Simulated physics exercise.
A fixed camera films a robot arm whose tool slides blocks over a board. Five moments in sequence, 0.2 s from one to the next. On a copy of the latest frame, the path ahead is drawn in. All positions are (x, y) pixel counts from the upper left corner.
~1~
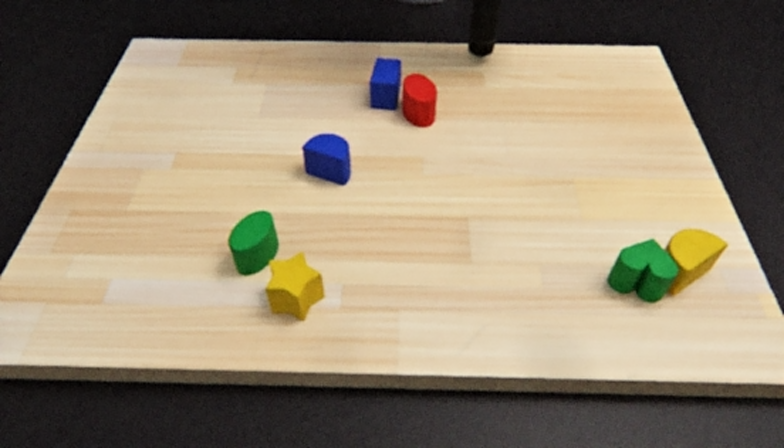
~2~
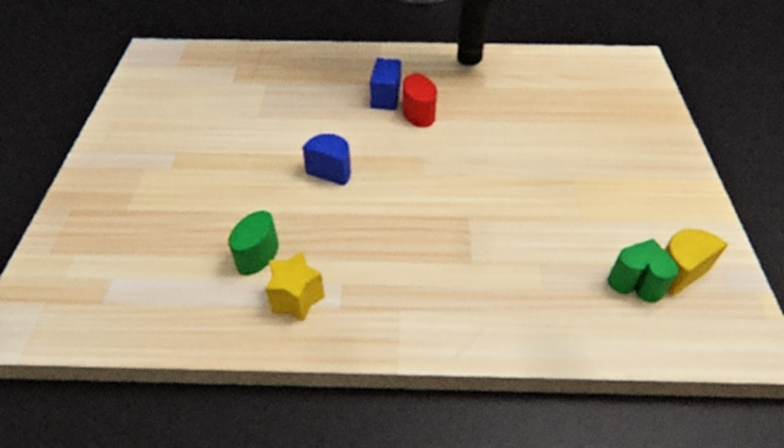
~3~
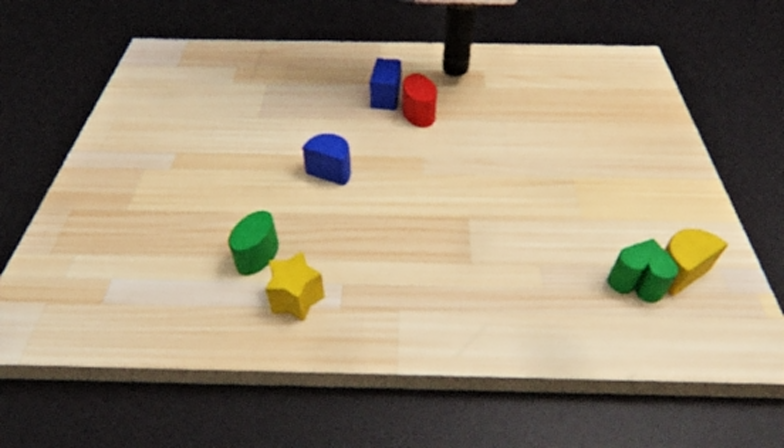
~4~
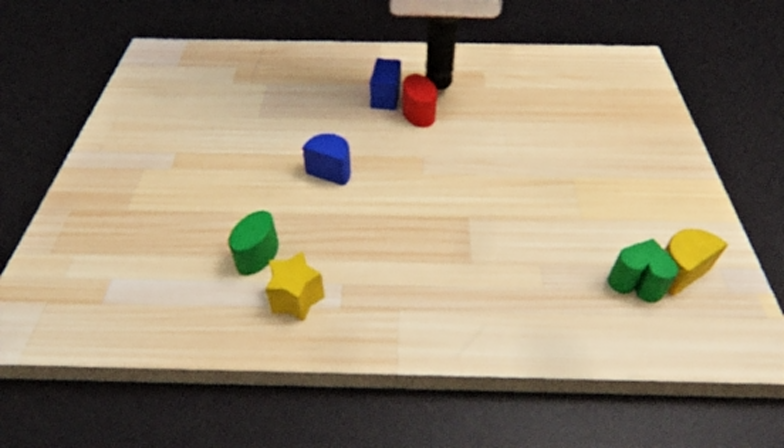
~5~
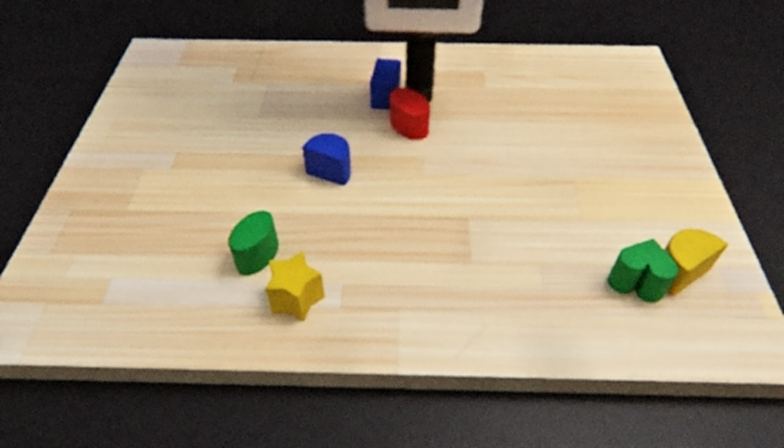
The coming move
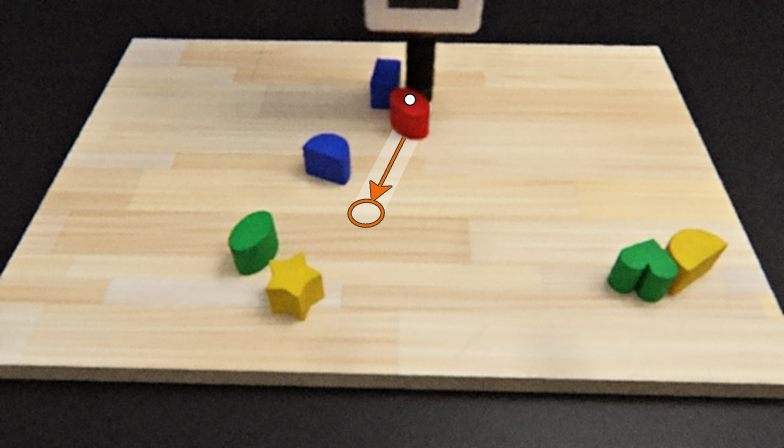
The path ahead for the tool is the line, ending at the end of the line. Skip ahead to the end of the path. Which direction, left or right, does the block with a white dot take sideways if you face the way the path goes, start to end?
It goes left.
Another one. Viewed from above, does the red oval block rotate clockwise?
No, it doesn't check out.
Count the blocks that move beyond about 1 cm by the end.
By the end, one block will have moved.
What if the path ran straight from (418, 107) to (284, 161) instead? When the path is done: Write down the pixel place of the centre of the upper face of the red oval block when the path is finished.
Its top centre is at about (395, 114).
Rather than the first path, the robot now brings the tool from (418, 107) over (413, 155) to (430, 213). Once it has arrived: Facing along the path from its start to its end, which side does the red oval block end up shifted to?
My answer: Right.
Drawn move, from (418, 107) directly to (366, 213); the dot is on the red oval block.
On the path given first. One third of the way, tool (404, 130); red oval block (401, 134), turned 25° anticlockwise.
Two thirds of the way, tool (386, 165); red oval block (398, 170), turned 75° anticlockwise.
At the end, tool (366, 204); blue rectangle still; red oval block (402, 191), turned 130° anticlockwise.
